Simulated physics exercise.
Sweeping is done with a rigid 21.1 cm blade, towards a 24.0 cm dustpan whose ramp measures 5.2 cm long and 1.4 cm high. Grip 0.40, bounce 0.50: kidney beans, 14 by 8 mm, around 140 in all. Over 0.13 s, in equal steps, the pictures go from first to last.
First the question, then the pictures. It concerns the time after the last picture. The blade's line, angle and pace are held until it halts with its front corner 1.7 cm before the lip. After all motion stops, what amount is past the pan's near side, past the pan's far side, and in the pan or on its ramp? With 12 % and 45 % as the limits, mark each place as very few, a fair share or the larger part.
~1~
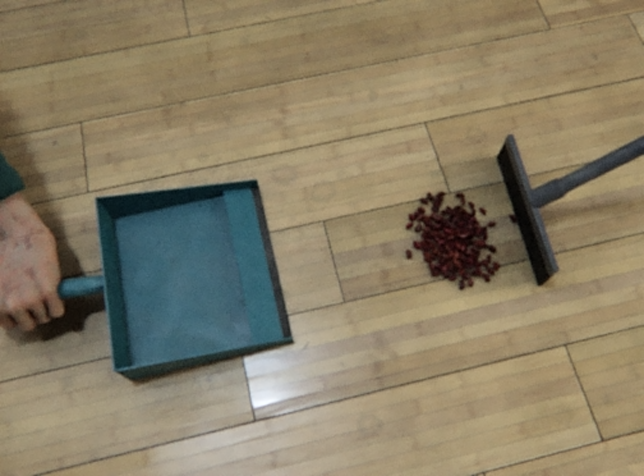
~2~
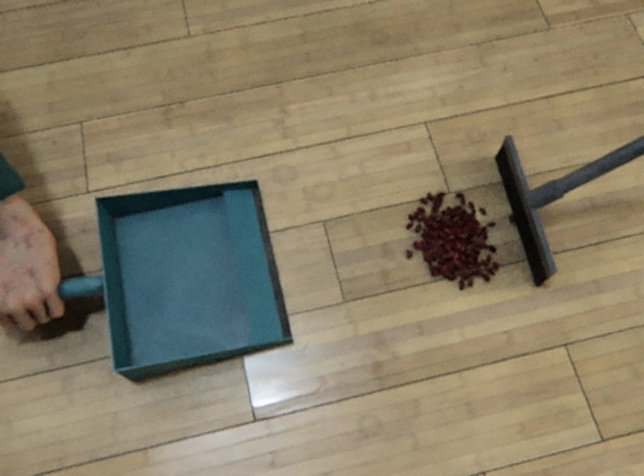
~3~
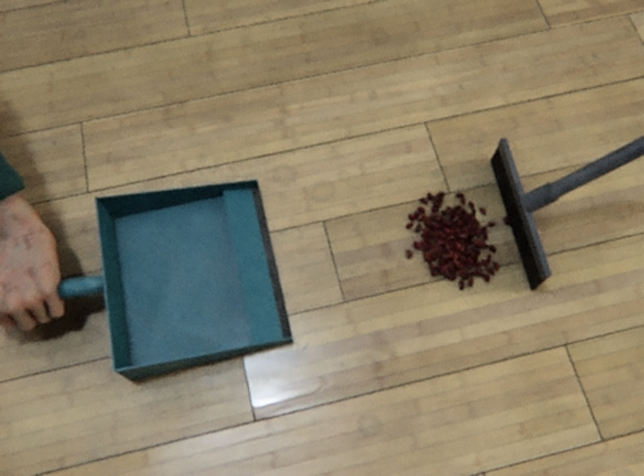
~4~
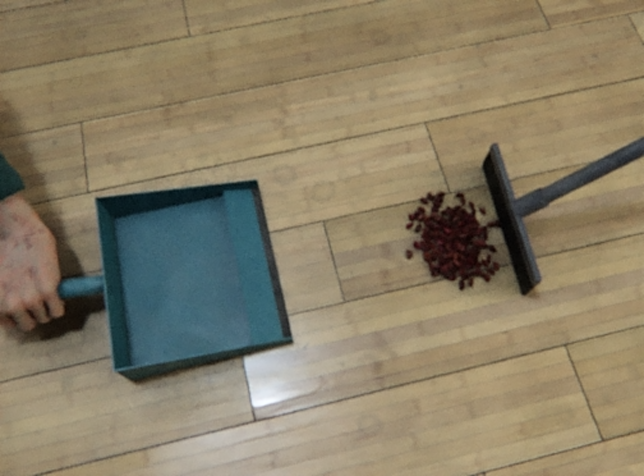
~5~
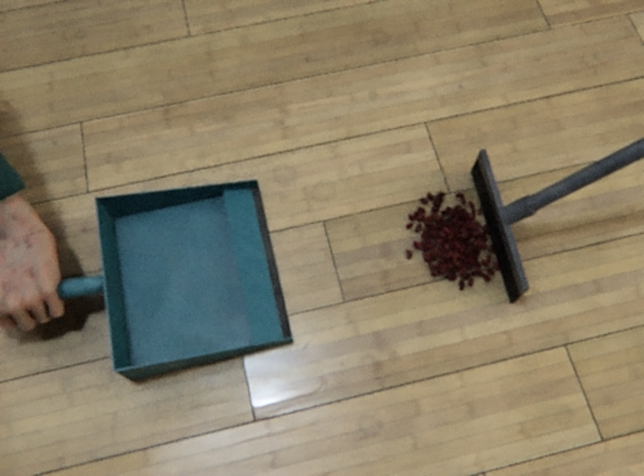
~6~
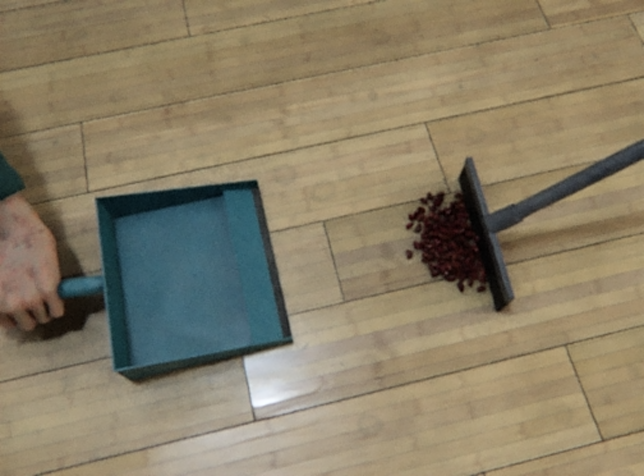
My call: Past the pan's near side: A fair share; past the pan's far side: Very few; in the pan or on its ramp: A fair share.
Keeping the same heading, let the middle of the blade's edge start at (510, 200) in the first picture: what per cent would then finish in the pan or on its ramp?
Estimate: Near 35 %.
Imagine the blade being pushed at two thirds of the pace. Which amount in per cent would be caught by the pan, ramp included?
Share: Near 20 %.
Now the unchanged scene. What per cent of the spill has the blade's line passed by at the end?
Some 15 percent of it.
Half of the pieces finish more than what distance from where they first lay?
28 cm or so.
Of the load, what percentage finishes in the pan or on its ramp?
I'd say close to 25 per cent.
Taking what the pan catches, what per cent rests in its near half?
Roughly 90 percent.
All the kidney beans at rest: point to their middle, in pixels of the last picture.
Approximately (283, 299) in the last picture.
Then, 0.17 s after the last picture, middle of the blade 15 cm from the lip; 0 % over the lip, far side 0 %, near side 10 %.
Then, 0.28 s after the last picture, middle of the blade 6 cm from the lip; 0 % over the lip, far side 0 %, near side 20 %.
Then, 0.52 s after the last picture, middle of the blade 2 cm from the lip; 25 % over the lip, far side 0 %, near side 25 %.
In the end, near side 25 %, far side 0 %, pan 25 %, in front of the lip or behind the blade 45 %.
